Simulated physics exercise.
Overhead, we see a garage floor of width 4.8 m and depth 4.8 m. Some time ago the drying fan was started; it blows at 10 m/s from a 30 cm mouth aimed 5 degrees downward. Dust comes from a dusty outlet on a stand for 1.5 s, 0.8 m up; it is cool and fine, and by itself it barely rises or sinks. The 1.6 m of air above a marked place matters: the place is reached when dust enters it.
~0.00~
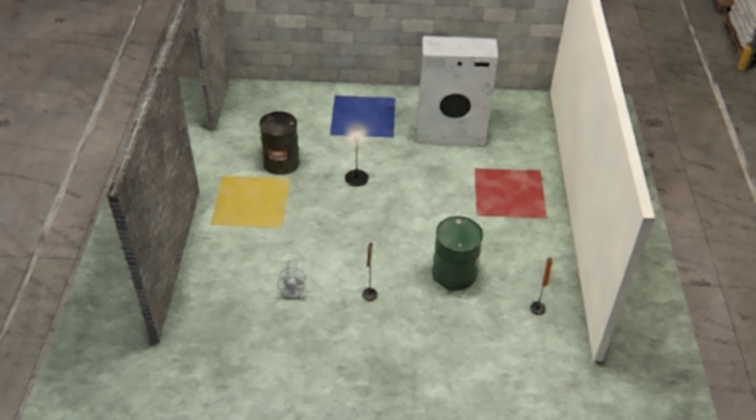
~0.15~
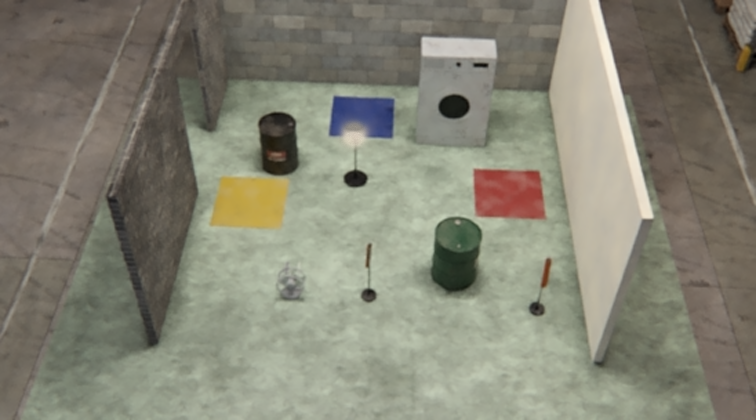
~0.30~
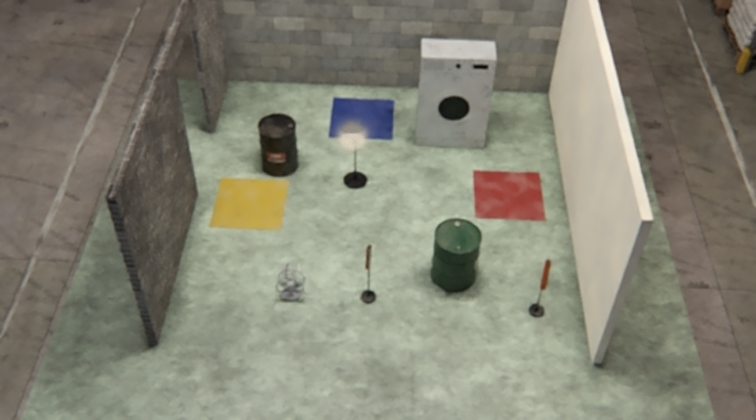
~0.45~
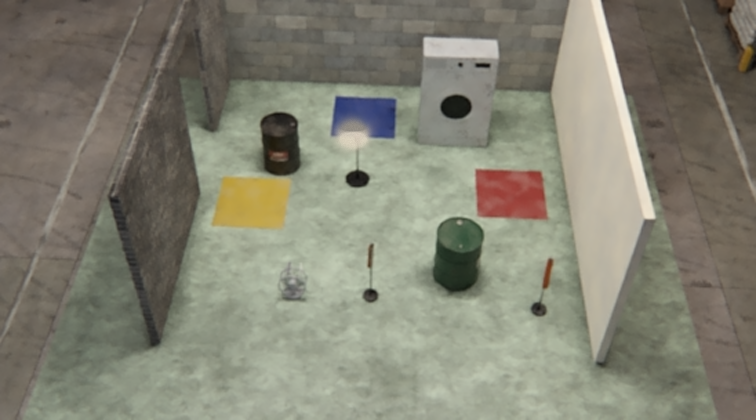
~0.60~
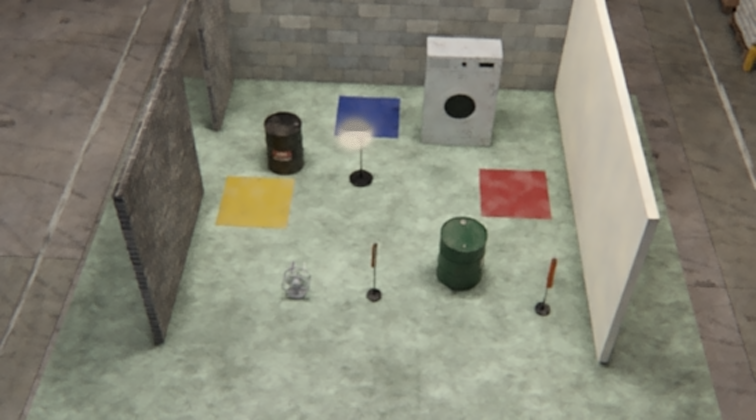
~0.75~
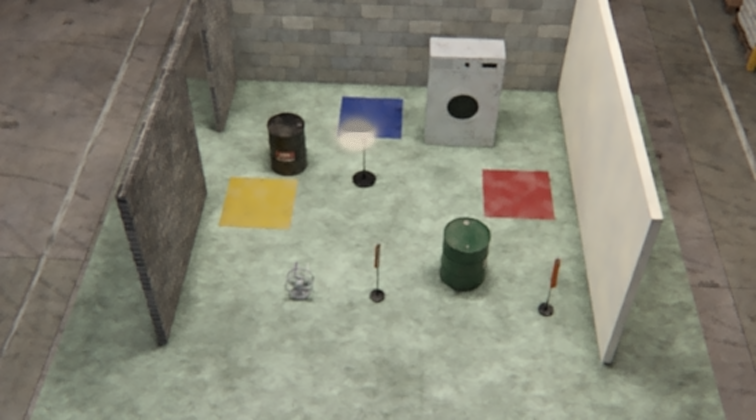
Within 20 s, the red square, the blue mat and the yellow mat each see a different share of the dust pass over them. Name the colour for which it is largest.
Most passes over blue.
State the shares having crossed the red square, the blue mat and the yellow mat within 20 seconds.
About 5 per cent red, 50 per cent blue and 1 per cent yellow.
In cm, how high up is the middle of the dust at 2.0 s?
The centre hangs close to 50 centimetres up.
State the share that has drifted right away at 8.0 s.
My guess is close to 70 %.
By 2.0 s, 0 % has passed over the red square, 9 % over the blue mat and 0 % over the yellow mat; 0 % has left the area, and the middle of the rest is near (341, 133).
By 4.0 s, 0 % has passed over the red square, 49 % over the blue mat and 0 % over the yellow mat; 14 % has left the area, and the middle of the rest is near (351, 7).
By 8.0 s, 2 % has passed over the red square, 50 % over the blue mat and 0 % over the yellow mat; 73 % has left the area, and the middle of the rest is near (554, 74).
By 20.0 s, 5 % has passed over the red square, 51 % over the blue mat and 1 % over the yellow mat; 93 % has left the area.
